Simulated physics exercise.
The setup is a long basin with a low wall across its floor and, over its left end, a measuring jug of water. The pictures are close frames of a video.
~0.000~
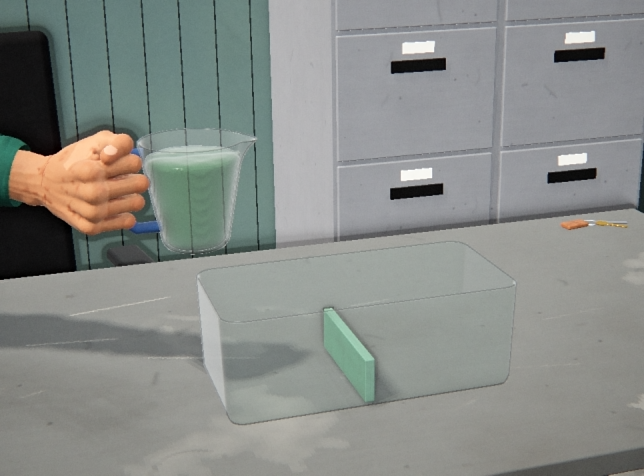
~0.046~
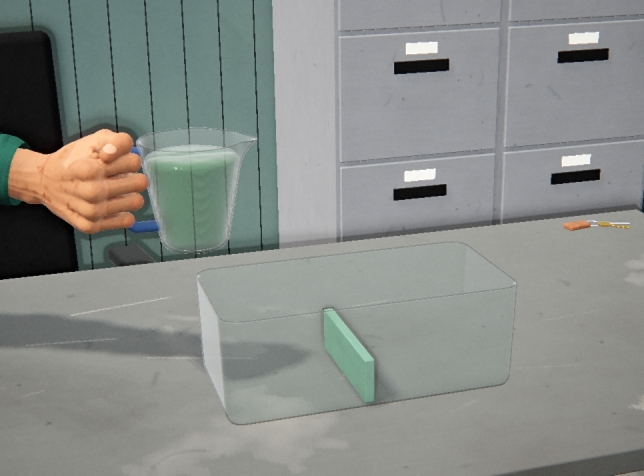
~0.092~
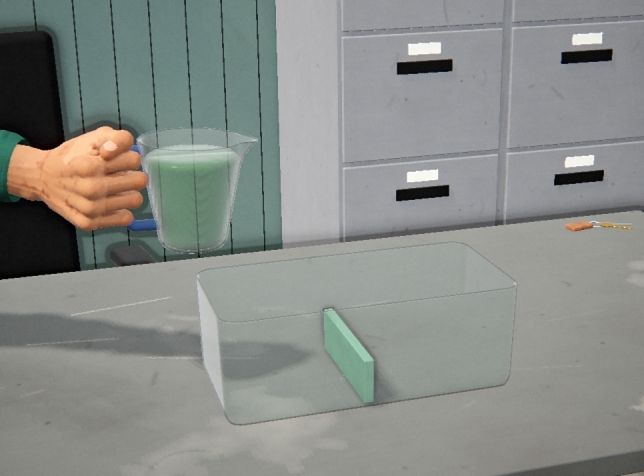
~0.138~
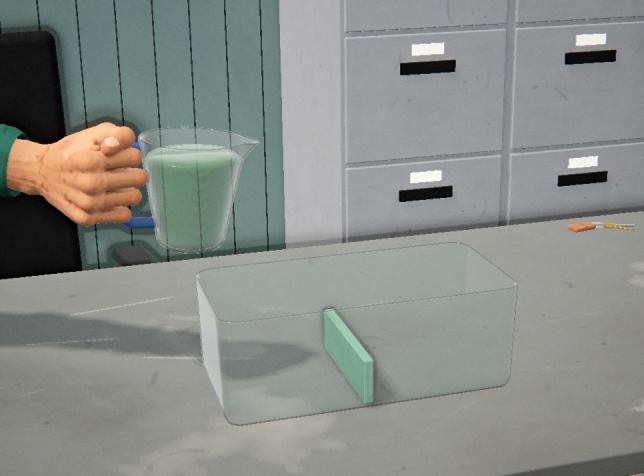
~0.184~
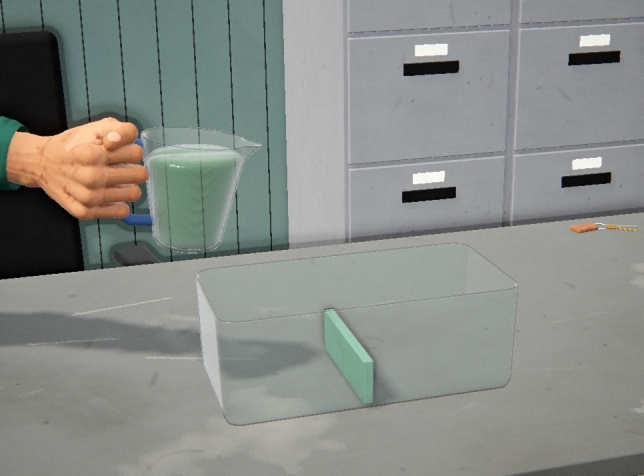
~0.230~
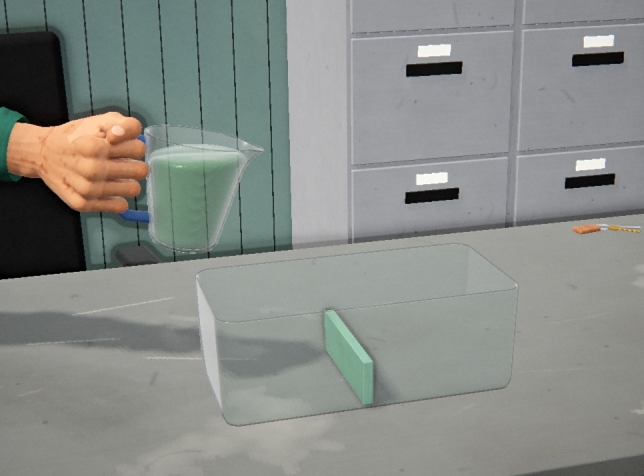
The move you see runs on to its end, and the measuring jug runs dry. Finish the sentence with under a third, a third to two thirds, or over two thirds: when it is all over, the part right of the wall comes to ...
When it is all over, the part right of the wall comes to under a third.
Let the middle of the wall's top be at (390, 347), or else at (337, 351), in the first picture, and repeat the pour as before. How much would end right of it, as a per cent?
It works out to around 15 per cent for the first and around 20 per cent for the second.
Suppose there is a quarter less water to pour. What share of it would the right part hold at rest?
5 %.
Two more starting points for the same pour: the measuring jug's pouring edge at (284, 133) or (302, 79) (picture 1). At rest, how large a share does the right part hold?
Start one gives close to 30 percent, start two close to 80 percent.
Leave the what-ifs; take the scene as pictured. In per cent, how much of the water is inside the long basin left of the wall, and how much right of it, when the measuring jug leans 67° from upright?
Left 10, right 0.
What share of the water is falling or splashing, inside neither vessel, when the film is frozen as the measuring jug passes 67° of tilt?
Around 20 in a hundred.
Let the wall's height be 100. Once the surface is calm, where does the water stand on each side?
Left near 40; right near 0.
A moment on, the measuring jug is tipped part way and 72 per cent is still to pour, 8 is left of the wall and 0 right of it.
Next, the measuring jug is tipped on its side and 17 per cent is still to pour, 68 is left of the wall and 0 right of it.
Then the measuring jug is tipped right over and 0 per cent is still to pour, 93 is left of the wall and 3 right of it.
Later the measuring jug is tipped right over and 0 per cent is still to pour, 94 is left of the wall and 4 right of it.
Finally, 94 per cent lies left of the wall, 4 right of it and 3 outside.
